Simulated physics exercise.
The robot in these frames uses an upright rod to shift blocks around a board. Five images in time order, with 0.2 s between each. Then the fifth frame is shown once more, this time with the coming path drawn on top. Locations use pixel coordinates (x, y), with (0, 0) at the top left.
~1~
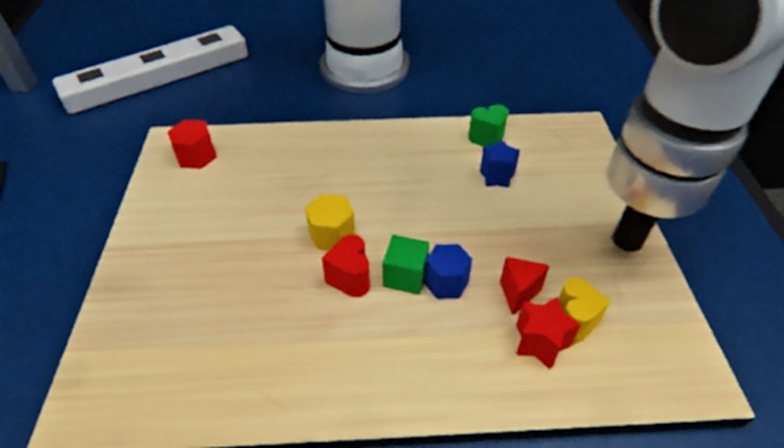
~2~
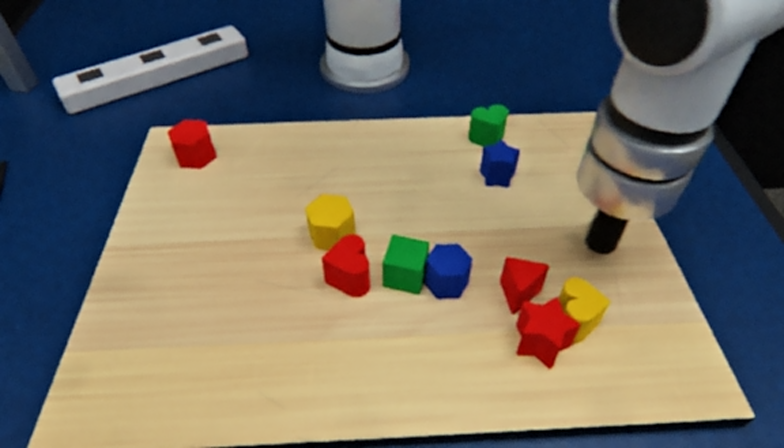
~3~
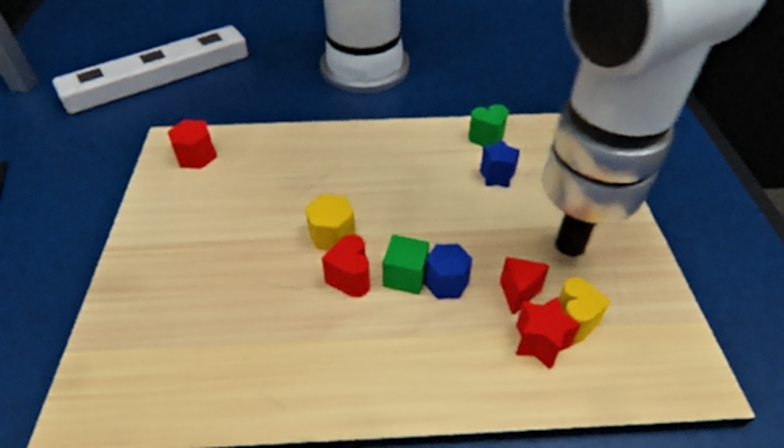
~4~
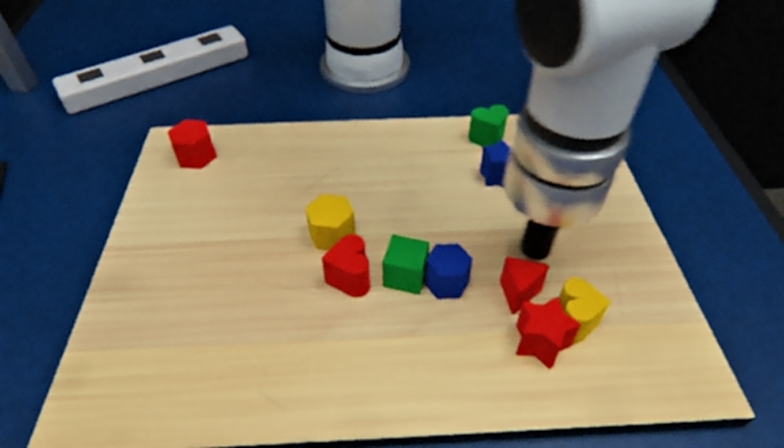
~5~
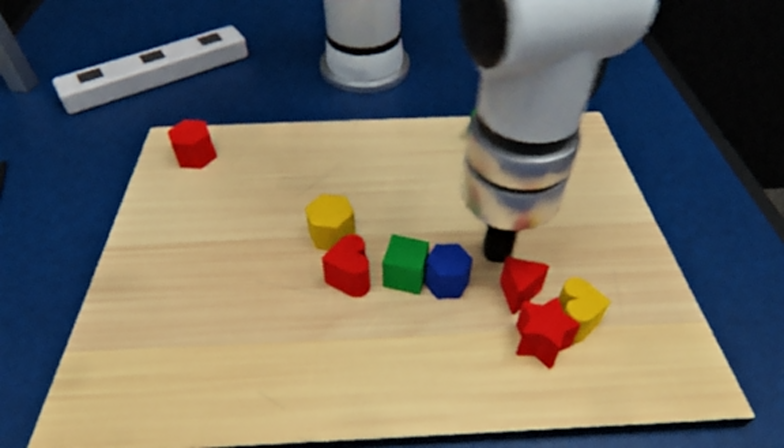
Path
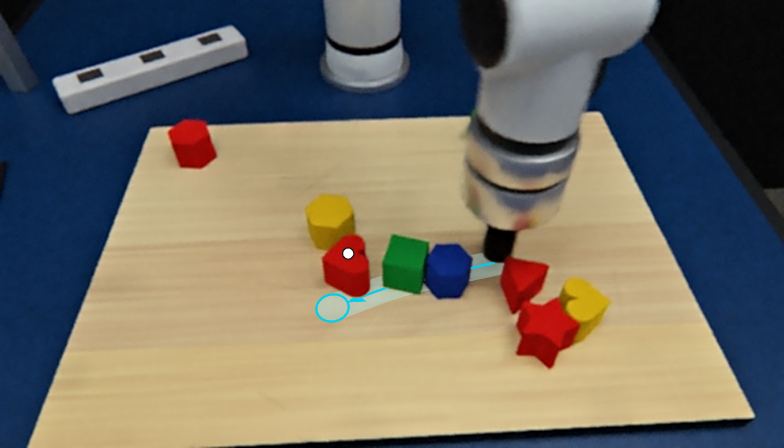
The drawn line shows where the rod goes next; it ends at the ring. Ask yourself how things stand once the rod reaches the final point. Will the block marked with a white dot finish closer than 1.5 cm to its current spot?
No, I don't think so.
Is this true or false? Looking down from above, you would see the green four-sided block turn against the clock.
That statement is not accurate.
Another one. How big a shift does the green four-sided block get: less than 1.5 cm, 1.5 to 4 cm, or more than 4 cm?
It is going to finish beyond 4 cm from where it is now.
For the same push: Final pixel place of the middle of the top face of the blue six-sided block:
If I read the scene right, the answer is (398, 293).
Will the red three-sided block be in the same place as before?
In short: Yes.
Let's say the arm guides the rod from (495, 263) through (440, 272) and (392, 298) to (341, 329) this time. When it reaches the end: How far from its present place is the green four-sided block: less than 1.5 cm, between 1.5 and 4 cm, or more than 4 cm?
Travels over 4 cm.
The line goes from (495, 263) over (414, 280) to (333, 308); the dot is on the red heart.
On the path given first. One third of the way, rod at (443, 263); red heart at (343, 254); green four-sided block at (387, 253); blue six-sided block at (423, 274), turned 15° anticlockwise.
Two thirds of the way, rod at (385, 277); red heart at (308, 255), turned 30° clockwise; green four-sided block at (348, 258); blue six-sided block at (398, 293), turned 80° anticlockwise.
At the end, rod at (331, 297); red heart at (270, 248), turned 55° clockwise; green four-sided block at (303, 264), turned 35° clockwise; blue six-sided block at (398, 293), turned 80° anticlockwise; red three-sided block unmoved.
